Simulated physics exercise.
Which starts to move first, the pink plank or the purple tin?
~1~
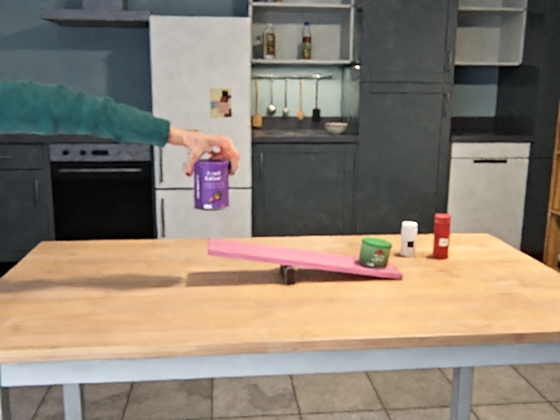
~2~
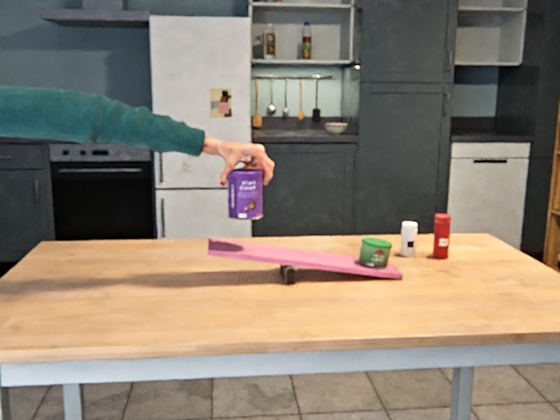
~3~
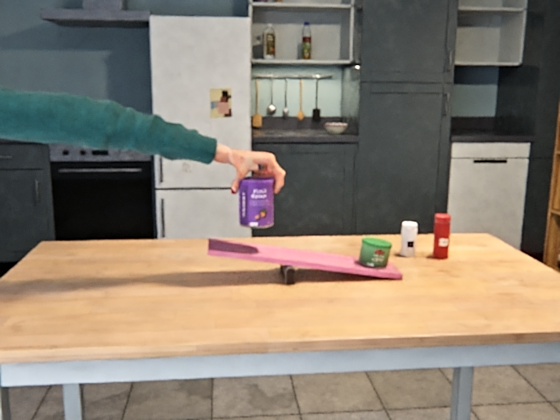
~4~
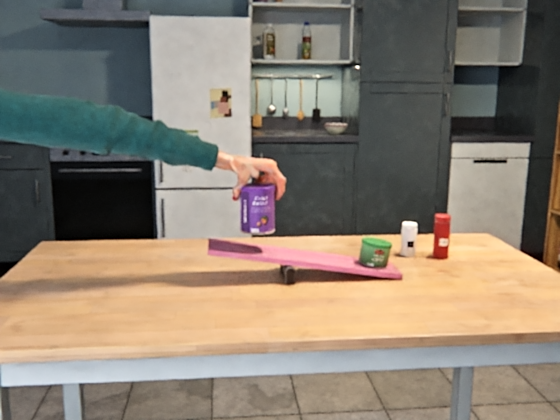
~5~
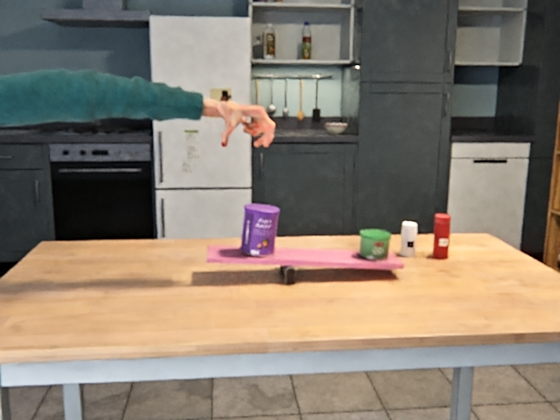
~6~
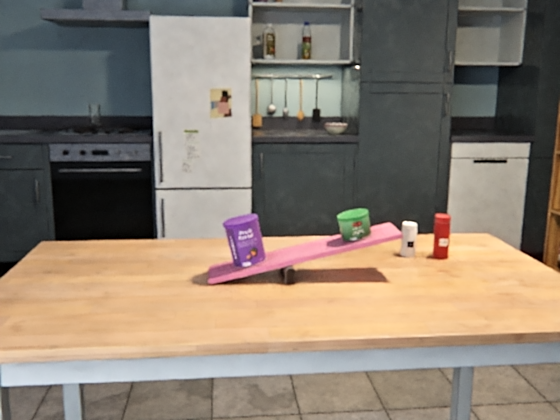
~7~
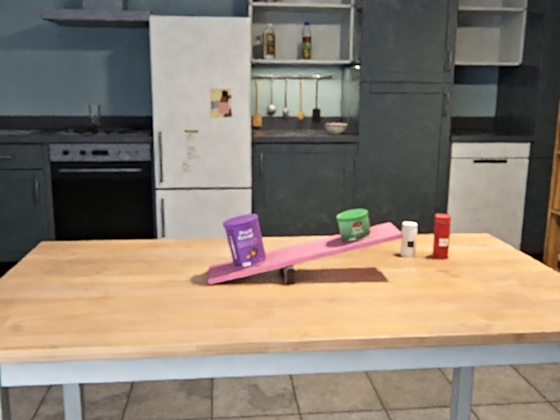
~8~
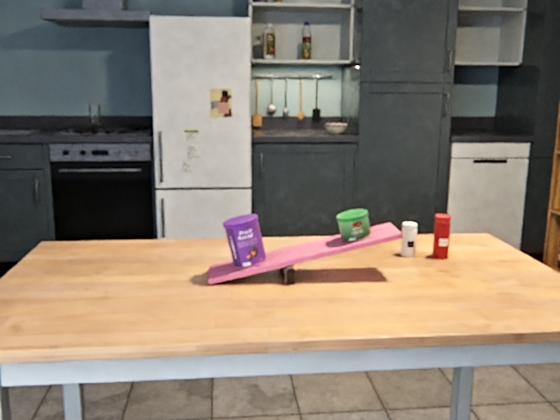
The purple tin starts to move first, carried by the hand. The pink plank only swings over later, after the tin has been lowered and released.
At the start, a pink plank rests across a small block on a wooden table, its right end down under a green tin, while a hand holds a purple tin above the raised left end. A white shaker and a red shaker stand to the right. The hand moves the purple tin right and lowers it, then lets go and draws back. The plank swings over, its left end dropping and its right end lifting the green tin, which shifts a little to the left. Finally everything is still, with both tins leaning on the tilted plank and the shakers untouched.
